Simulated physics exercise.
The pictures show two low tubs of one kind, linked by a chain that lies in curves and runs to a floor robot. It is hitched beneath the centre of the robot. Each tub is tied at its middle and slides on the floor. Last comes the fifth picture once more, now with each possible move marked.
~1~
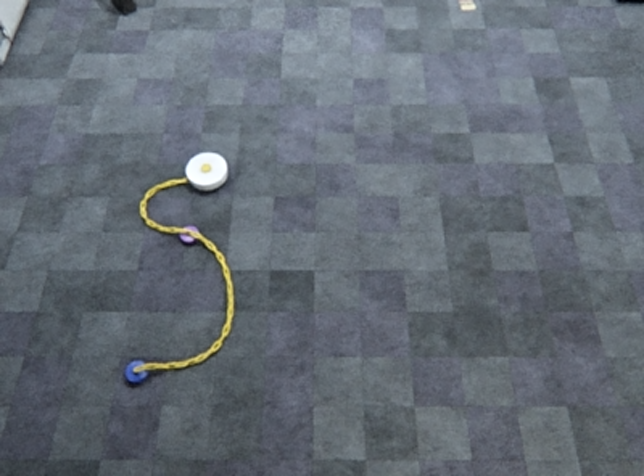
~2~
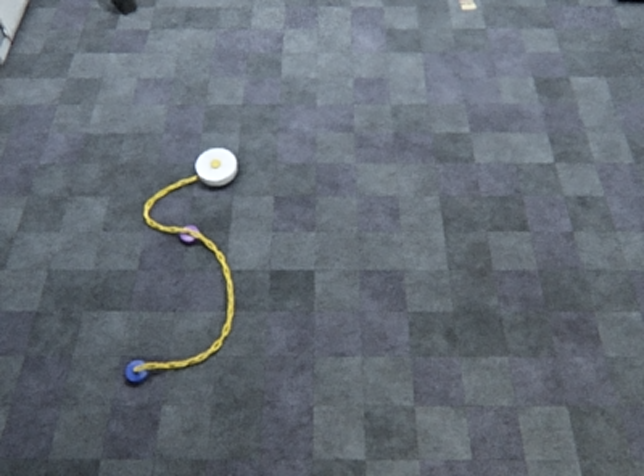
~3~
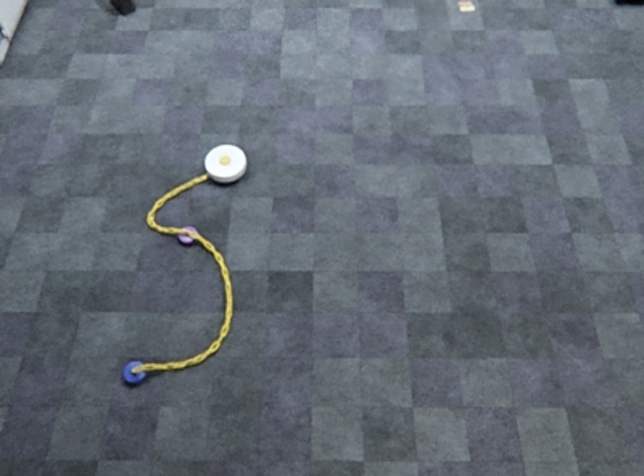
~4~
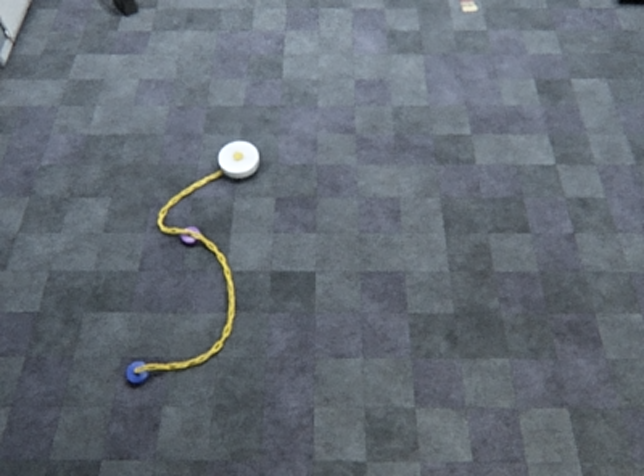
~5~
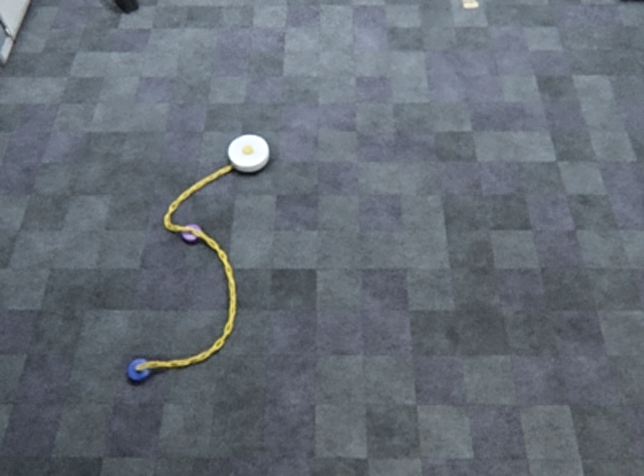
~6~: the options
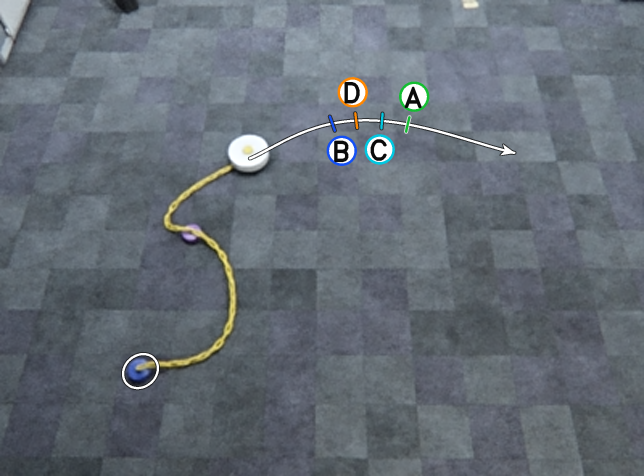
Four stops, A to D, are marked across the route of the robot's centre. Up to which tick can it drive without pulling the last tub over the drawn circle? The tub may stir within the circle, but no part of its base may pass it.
All is well up to D.
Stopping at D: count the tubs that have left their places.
One.
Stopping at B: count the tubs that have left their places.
One.
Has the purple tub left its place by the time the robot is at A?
Yes.
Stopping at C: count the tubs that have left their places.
Two.
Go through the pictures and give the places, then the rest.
In the first frame, robot (208, 172); blue tub (137, 372); purple tub (190, 235).
In the second frame, robot (217, 168); blue tub (137, 371).
In the third frame, robot (226, 165); blue tub (135, 372).
In the fourth frame, robot (239, 160); blue tub (138, 372).
In the fifth frame, robot (249, 154); blue tub (139, 370); purple tub (192, 233).
On the marked copy, A at (408, 124); B at (332, 124); C at (382, 121); D at (356, 121); the ring at (141, 371); the route from (250, 159) via (380, 121) to (514, 153).
With D. Early on, robot (286, 136); blue tub (139, 370); purple tub (193, 232).
Further on, robot (322, 122); blue tub (139, 370); purple tub (227, 210).
At the end, robot (356, 116); blue tub (139, 370); purple tub (254, 195); the ringed tub at the far end is still in its ring.
As for the rest, A drags the last tub to (159, 342); B is safe but short; C drags the last tub to (148, 358).
